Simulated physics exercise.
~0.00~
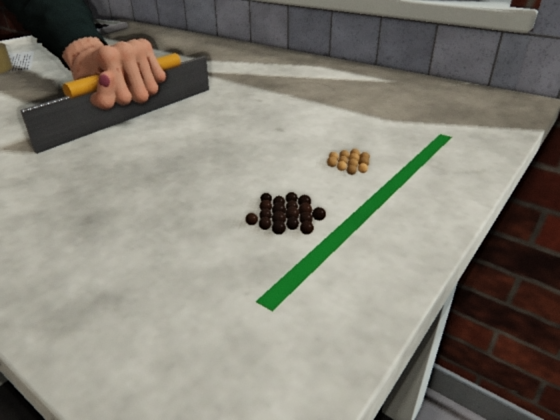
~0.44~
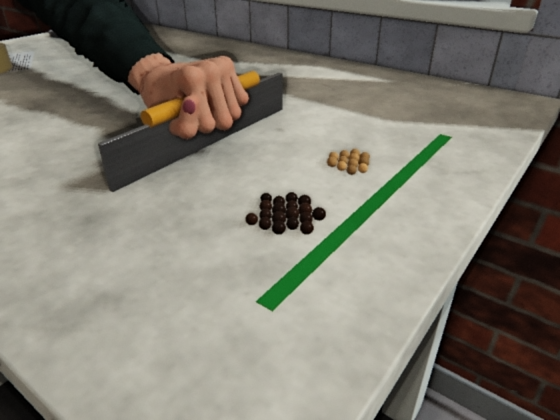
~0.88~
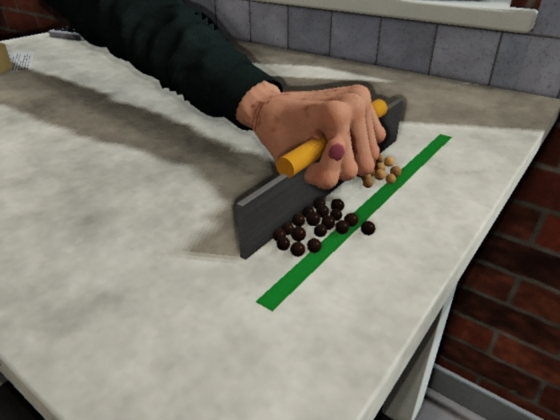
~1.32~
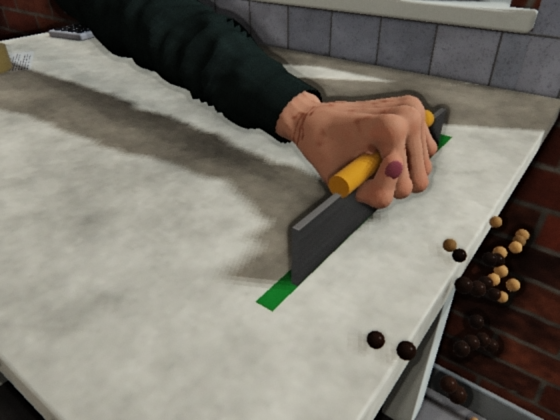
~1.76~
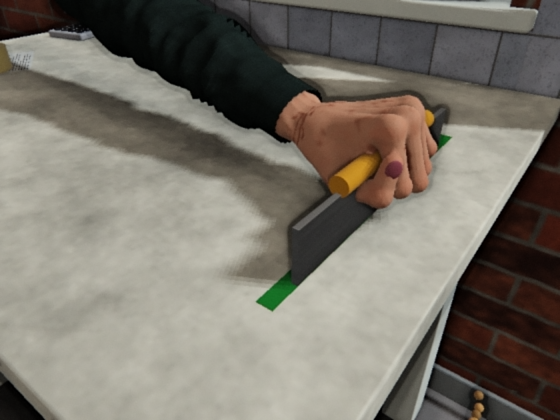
The clip opens on a pale, mottled tabletop where a hand in a dark sleeve holds a grey scraper by its yellow handle, left of a cluster of dark brown balls and a smaller cluster of tan ones. A green strip of tape lies beyond them, near the table's right edge. The hand sweeps the scraper rightward across bare surface, then pushes both clusters toward the tape. The blade stops at the green strip, while the balls carry on over the edge and drop past the brick wall. By the end, the scraper rests on the tape and the tabletop is clear.
